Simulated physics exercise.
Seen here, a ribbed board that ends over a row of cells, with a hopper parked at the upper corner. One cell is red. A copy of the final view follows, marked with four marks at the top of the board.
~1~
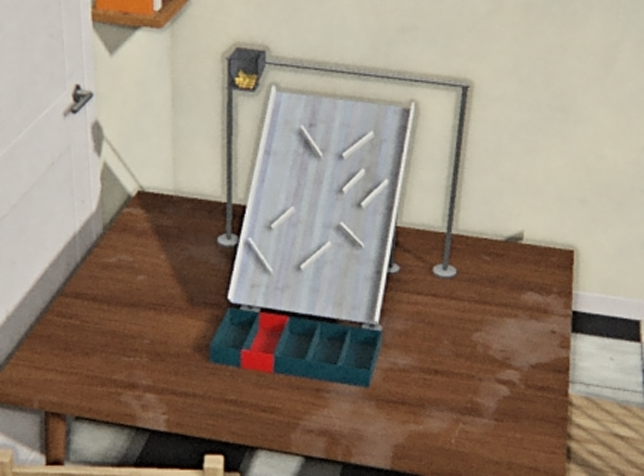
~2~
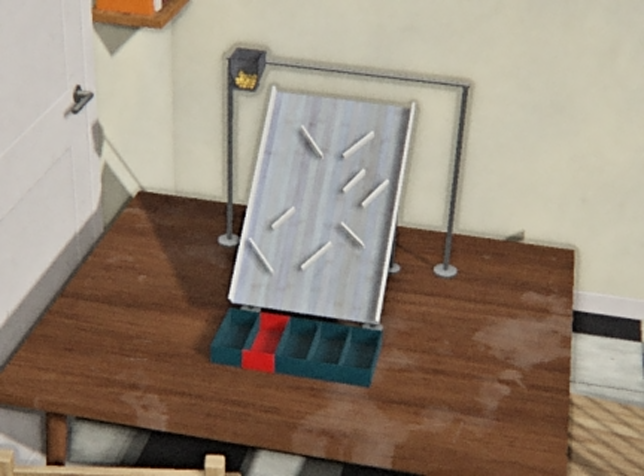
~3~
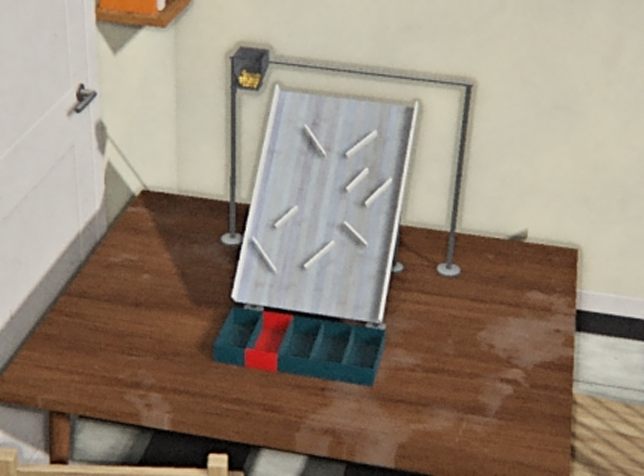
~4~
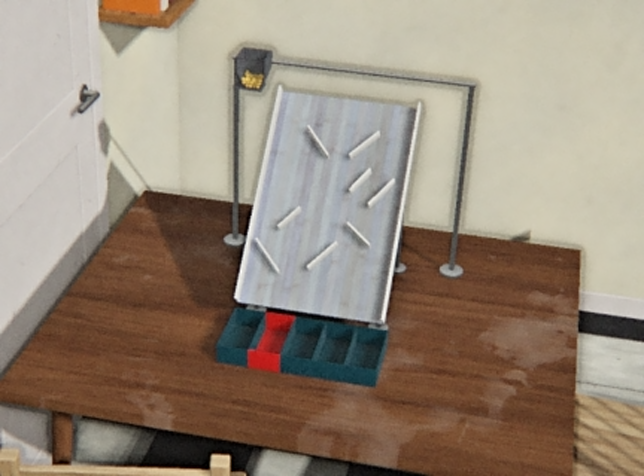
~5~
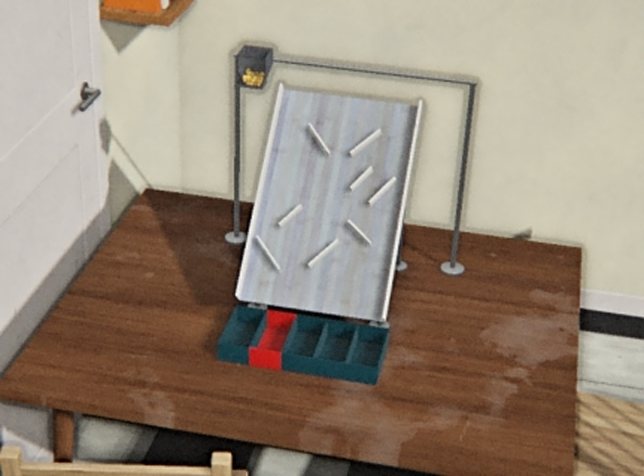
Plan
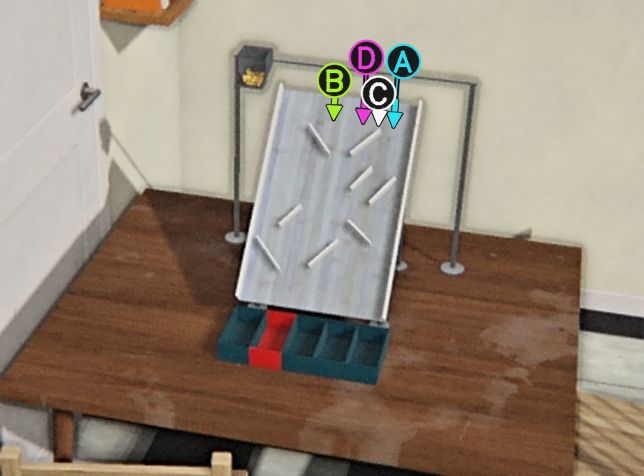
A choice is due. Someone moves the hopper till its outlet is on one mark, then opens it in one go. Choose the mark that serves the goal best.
It is D.
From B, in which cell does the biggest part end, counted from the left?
It is the second one.
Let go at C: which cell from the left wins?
The second from the left.
On the marked copy, mark A meets the board at (393, 122); mark B meets the board at (333, 114); mark C meets the board at (378, 120); mark D meets the board at (363, 118).
With A, roughly a third in the red cell, roughly two thirds in other cells, just a few outside the box.
With B, roughly half in the red cell, roughly half in other cells.
With C, roughly two thirds in the red cell, roughly a third in other cells.
With D, the larger part in the red cell, roughly a quarter in other cells, just a few outside the box.
